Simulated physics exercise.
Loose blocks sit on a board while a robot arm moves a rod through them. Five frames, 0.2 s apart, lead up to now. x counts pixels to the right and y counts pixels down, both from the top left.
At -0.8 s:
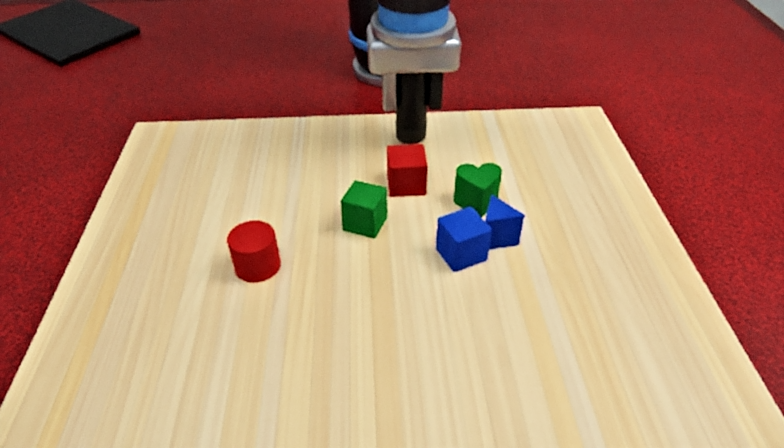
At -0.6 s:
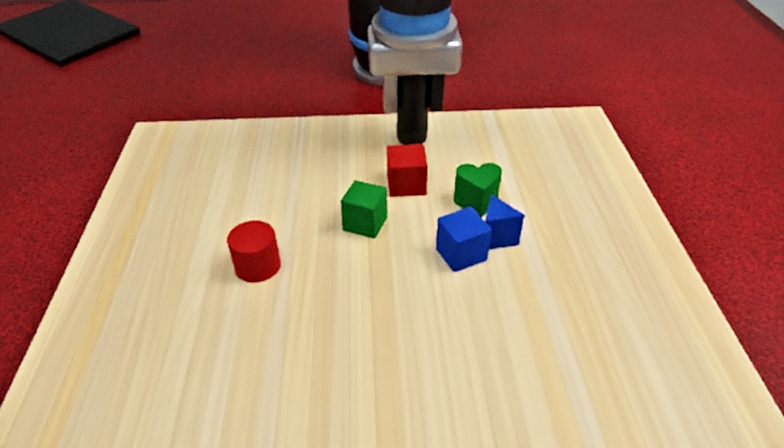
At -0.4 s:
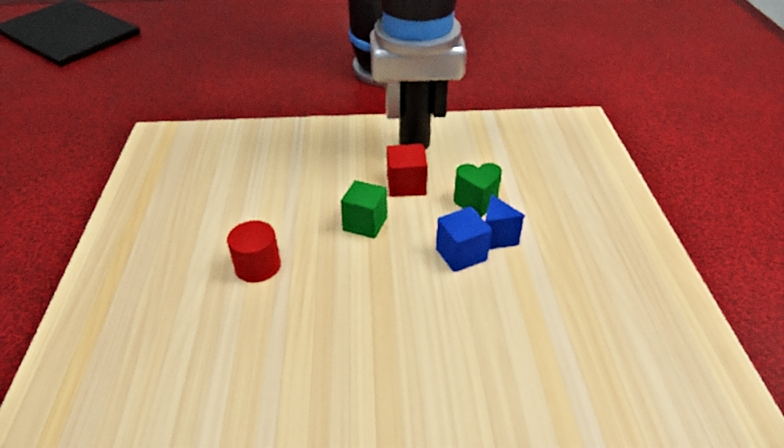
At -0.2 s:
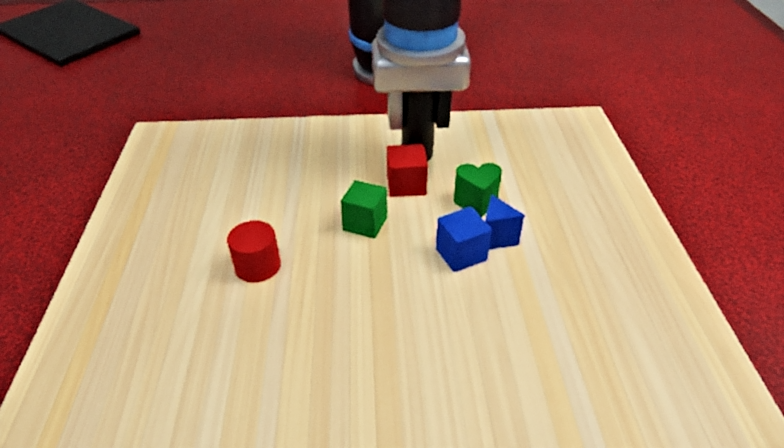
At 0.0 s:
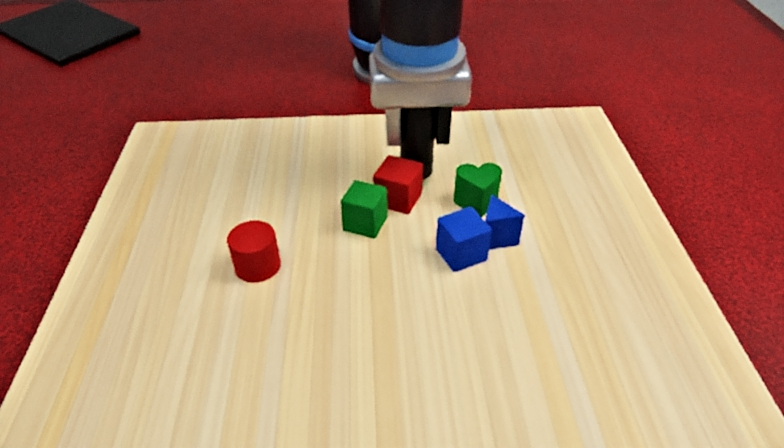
At first, a robot arm holds a dark rod just behind a red cube on a wooden board, with green and blue blocks and a red cylinder nearby. The rod edges forward, then pushes the red cube slightly toward the viewer and left, turning it near the green cube while the other blocks stay still.
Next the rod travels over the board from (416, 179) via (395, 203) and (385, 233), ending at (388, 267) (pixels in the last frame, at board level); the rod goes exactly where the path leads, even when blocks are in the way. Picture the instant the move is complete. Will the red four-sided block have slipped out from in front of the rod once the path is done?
Yes, that is how it ends up.
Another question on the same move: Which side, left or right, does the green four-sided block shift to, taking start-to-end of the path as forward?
That block drifts right.
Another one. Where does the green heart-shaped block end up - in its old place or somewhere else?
Put simply, it stays right there.
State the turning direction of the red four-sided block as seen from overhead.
The twist is clockwise.
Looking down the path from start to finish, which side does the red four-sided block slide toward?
Taking start-to-end as forward, the block's sideways shift goes to the right.
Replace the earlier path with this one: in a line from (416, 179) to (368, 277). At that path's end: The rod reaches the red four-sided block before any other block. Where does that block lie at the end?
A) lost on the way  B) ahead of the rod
Choice A: Lost on the way.
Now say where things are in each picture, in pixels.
In the first frame, rod's lower end at (411, 137); green four-sided block at (364, 194); red four-sided block at (407, 155); blue four-sided block at (464, 223); green heart-shaped block at (480, 173).
In the second frame, rod at (412, 139); blocks still.
In the third frame, rod at (415, 145); blocks still.
In the fourth frame, rod at (417, 155); blocks still.
In the fifth frame, rod at (416, 171); green four-sided block at (364, 194); red four-sided block at (398, 169); blue four-sided block at (464, 223); green heart-shaped block at (480, 173).
On the path given first. One third of the way, rod at (395, 196); green four-sided block at (339, 212); red four-sided block at (372, 195).
Two thirds of the way, rod at (385, 226); green four-sided block at (309, 229), turned 35° clockwise; red four-sided block at (353, 222), turned 35° clockwise.
At the end, rod at (388, 259); green four-sided block at (301, 232), turned 60° clockwise; red four-sided block at (345, 236), turned 55° clockwise; blue four-sided block still; green heart-shaped block still.
